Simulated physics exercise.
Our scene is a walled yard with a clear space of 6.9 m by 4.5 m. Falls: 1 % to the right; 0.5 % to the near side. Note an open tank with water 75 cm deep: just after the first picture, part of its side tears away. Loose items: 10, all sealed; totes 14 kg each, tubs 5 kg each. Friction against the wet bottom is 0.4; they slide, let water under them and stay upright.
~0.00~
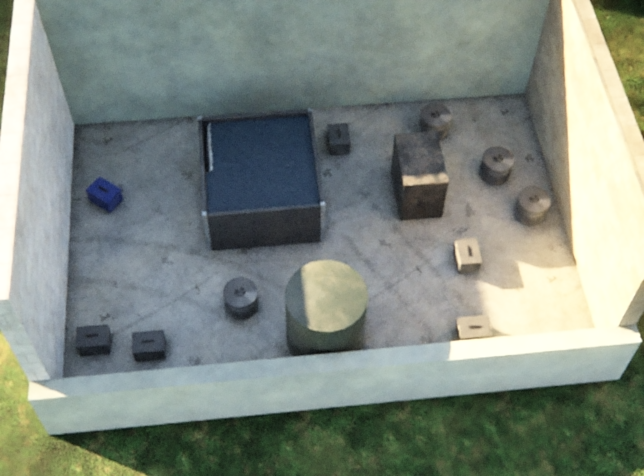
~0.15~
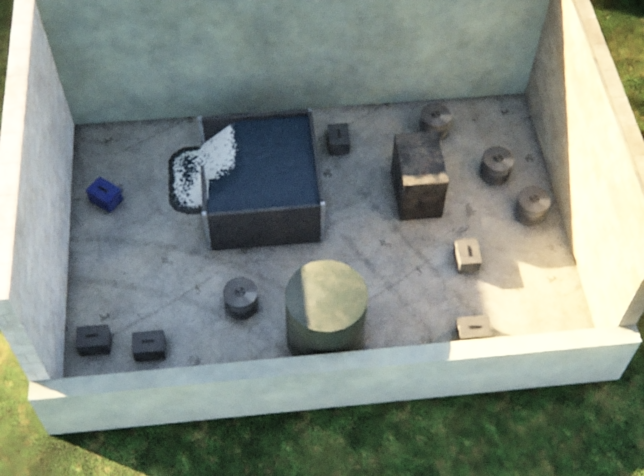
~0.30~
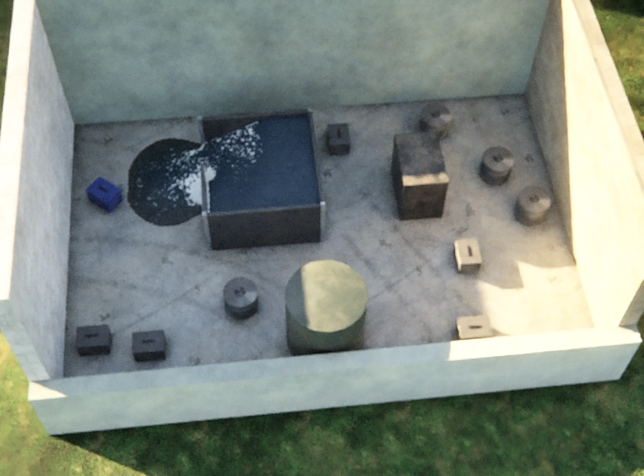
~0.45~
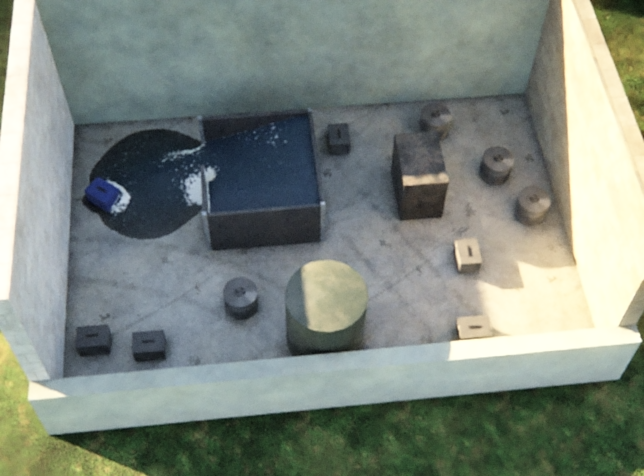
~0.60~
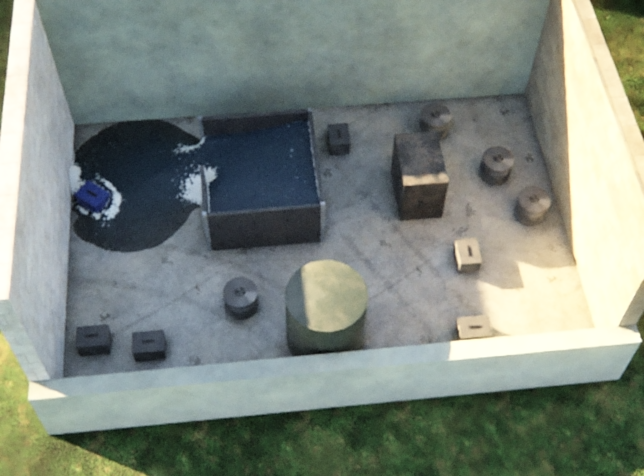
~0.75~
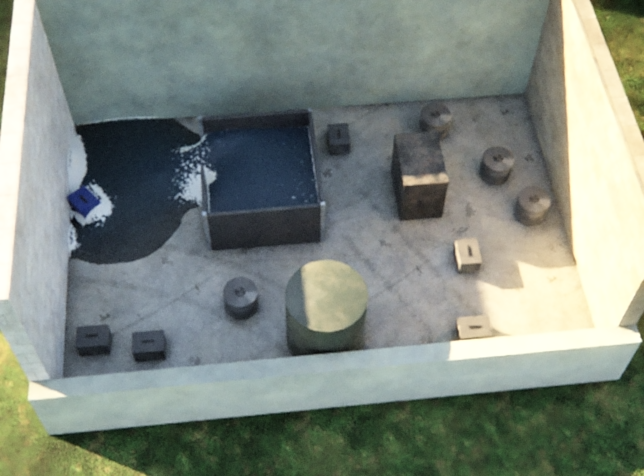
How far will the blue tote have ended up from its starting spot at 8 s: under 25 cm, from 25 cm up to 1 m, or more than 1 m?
More than 1 m.
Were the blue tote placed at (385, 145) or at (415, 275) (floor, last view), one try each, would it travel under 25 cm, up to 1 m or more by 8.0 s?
In that order: It barely shifts; it stays put.
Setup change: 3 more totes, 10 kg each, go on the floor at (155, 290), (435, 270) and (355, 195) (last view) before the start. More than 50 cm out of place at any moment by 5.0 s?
Well, in that order it's higher, lower and lower.
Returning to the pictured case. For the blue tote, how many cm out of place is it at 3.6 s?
300 cm or so by then.
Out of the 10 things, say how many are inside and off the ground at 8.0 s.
Total: 3.
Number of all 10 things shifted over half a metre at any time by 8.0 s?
That comes to 6.
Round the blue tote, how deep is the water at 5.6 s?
Somewhere close to 6 cm.
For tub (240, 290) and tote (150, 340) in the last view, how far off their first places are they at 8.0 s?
Respectively: 250 cm / 300 cm.
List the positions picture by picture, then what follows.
The first picture shows the blue tote at (103, 190), on the bottom; water covers 2.4 m2; 0 of 10 have shifted.
The second picture shows the blue tote at (103, 190), on the bottom; water covers 3.0 m2; 0 of 10 have shifted.
The third picture shows the blue tote at (103, 190), on the bottom; water covers 3.8 m2; 0 of 10 have shifted.
The fourth picture shows the blue tote at (102, 190), on the bottom; 4.8 m2 under water; 0 of 10 have shifted.
The fifth picture shows the blue tote at (92, 194) rests on the ground, 16 cm from its start; 5.8 m2 under water; 1 of 10 have shifted.
The sixth picture shows the blue tote at (83, 199), on the bottom, 30 cm from its start; 6.4 m2 under water; 1 of 10 have shifted.
After 1.6 s the blue tote is near (91, 266), 1.3 m from its start, aground; 0 afloat.
After 3.6 s the blue tote is near (230, 334), 2.9 m from its start, afloat; 3 afloat.
After 5.6 s the blue tote is near (352, 251), 3.6 m from its start, aground; 1 afloat.
After 8.0 s the blue tote is near (421, 251), 4.5 m from its start, aground; 3 afloat.
